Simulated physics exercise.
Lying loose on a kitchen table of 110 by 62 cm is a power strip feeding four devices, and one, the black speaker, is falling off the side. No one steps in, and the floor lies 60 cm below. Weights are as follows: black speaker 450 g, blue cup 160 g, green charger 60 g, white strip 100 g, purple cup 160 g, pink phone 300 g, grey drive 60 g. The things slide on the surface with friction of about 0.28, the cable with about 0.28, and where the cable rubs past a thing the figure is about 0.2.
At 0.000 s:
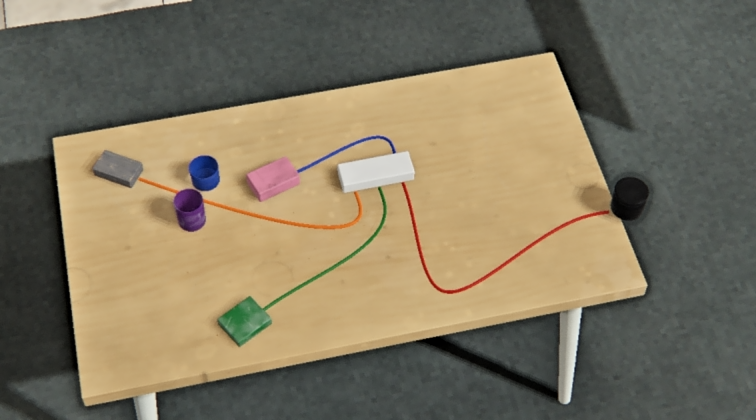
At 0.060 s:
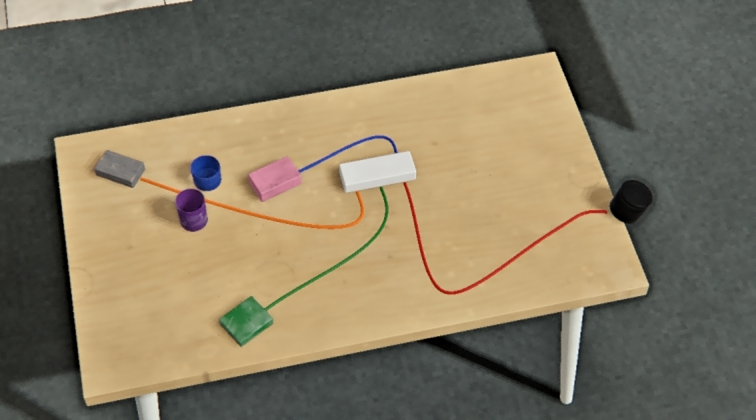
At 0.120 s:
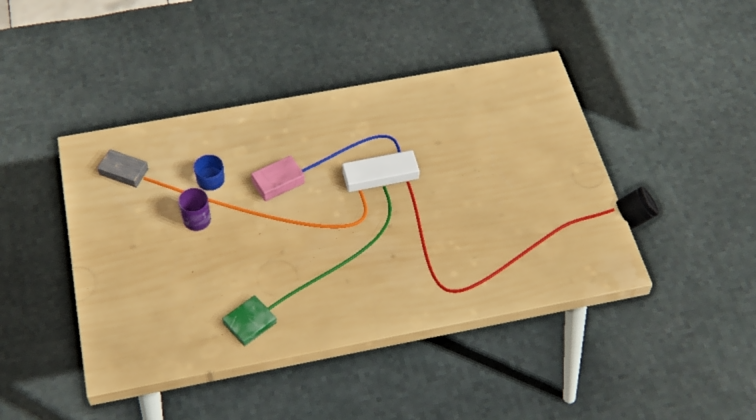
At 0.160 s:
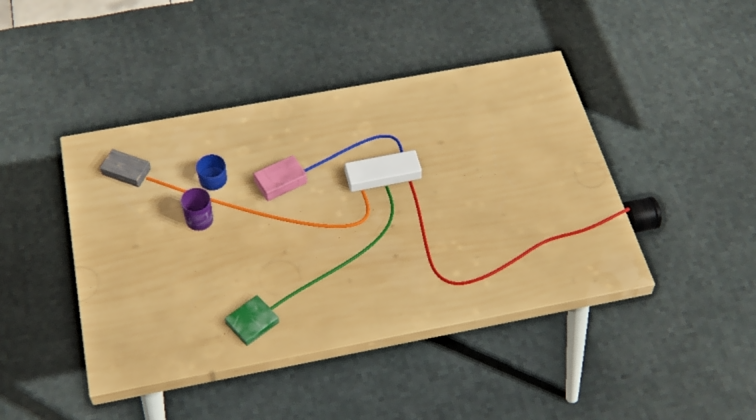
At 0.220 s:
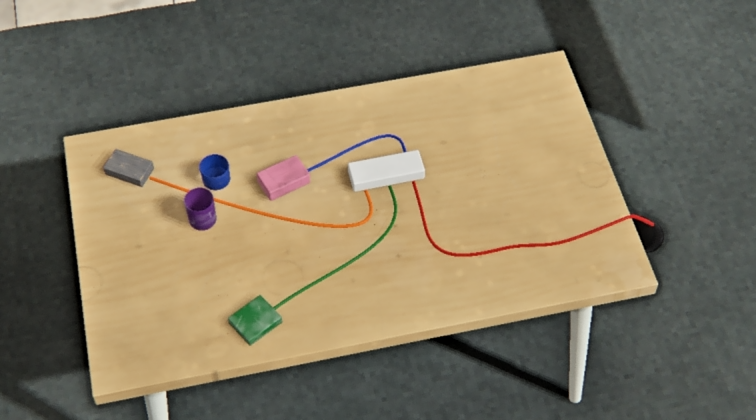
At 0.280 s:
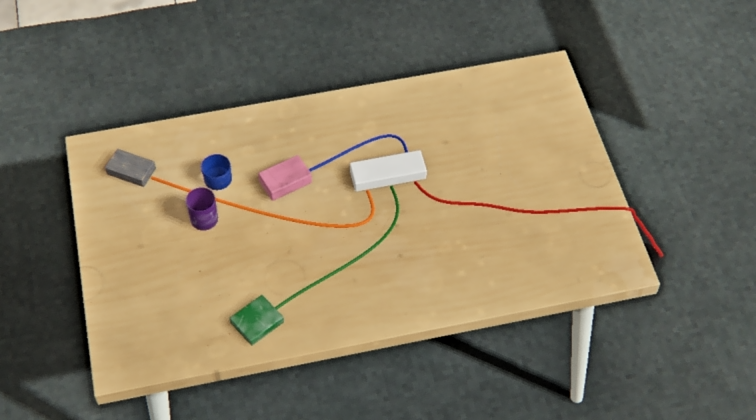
A black cylinder tips off the table's right edge and drops from view, pulling its red cable straighter.
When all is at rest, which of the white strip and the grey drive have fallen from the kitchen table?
Result - white strip: Safe on top, grey drive: Safe on top.
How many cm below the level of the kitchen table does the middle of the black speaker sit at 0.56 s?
Measured: Near 55 cm.
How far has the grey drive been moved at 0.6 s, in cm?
Looks like close to 20 cm, more or less.
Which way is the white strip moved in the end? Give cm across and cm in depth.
About 31 cm to the right side and about 13 cm toward the front - that is the final shift.
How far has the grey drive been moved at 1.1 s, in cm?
Offset: Approx. 38 cm.
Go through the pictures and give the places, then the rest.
White strip (376, 168); grey drive (117, 165); red cable runs through (423, 261) (473, 285) (522, 252) (572, 221), in the first frame.
Black speaker (634, 193); red cable runs through (473, 286) (571, 220), in the second frame.
Black speaker (638, 208); red cable runs through (478, 284) (577, 221), in the third frame.
Black speaker (641, 215); red cable runs through (487, 276) (596, 225), in the fourth frame.
Black speaker (644, 235); red cable runs through (518, 246) (634, 217), in the fifth frame.
White strip (388, 166); grey drive (129, 164); red cable runs through (438, 200) (500, 208) (571, 210) (633, 211), in the sixth frame.
By 0.6 s, the strip's end of the red cable at (540, 213); white strip 27 cm off its start, grey drive 20 cm off its start, green charger 25 cm off its start.
By 0.8 s, the strip's end of the red cable at (582, 200); grey drive 37 cm off its start, white strip 34 cm off its start, green charger 37 cm off its start.
By 1.1 s, the strip's end of the red cable at (582, 200); grey drive 39 cm off its start at (309, 207), white strip 34 cm off its start at (555, 190), green charger 37 cm off its start at (403, 213).
By 1.4 s, the strip's end of the red cable at (582, 200); grey drive 39 cm off its start, white strip 34 cm off its start, green charger 37 cm off its start.
By 2.6 s, the strip's end of the red cable at (582, 199); grey drive 39 cm off its start at (309, 207), white strip 34 cm off its start at (555, 190), green charger 37 cm off its start at (403, 213), pink phone 32 cm off its start at (442, 163).
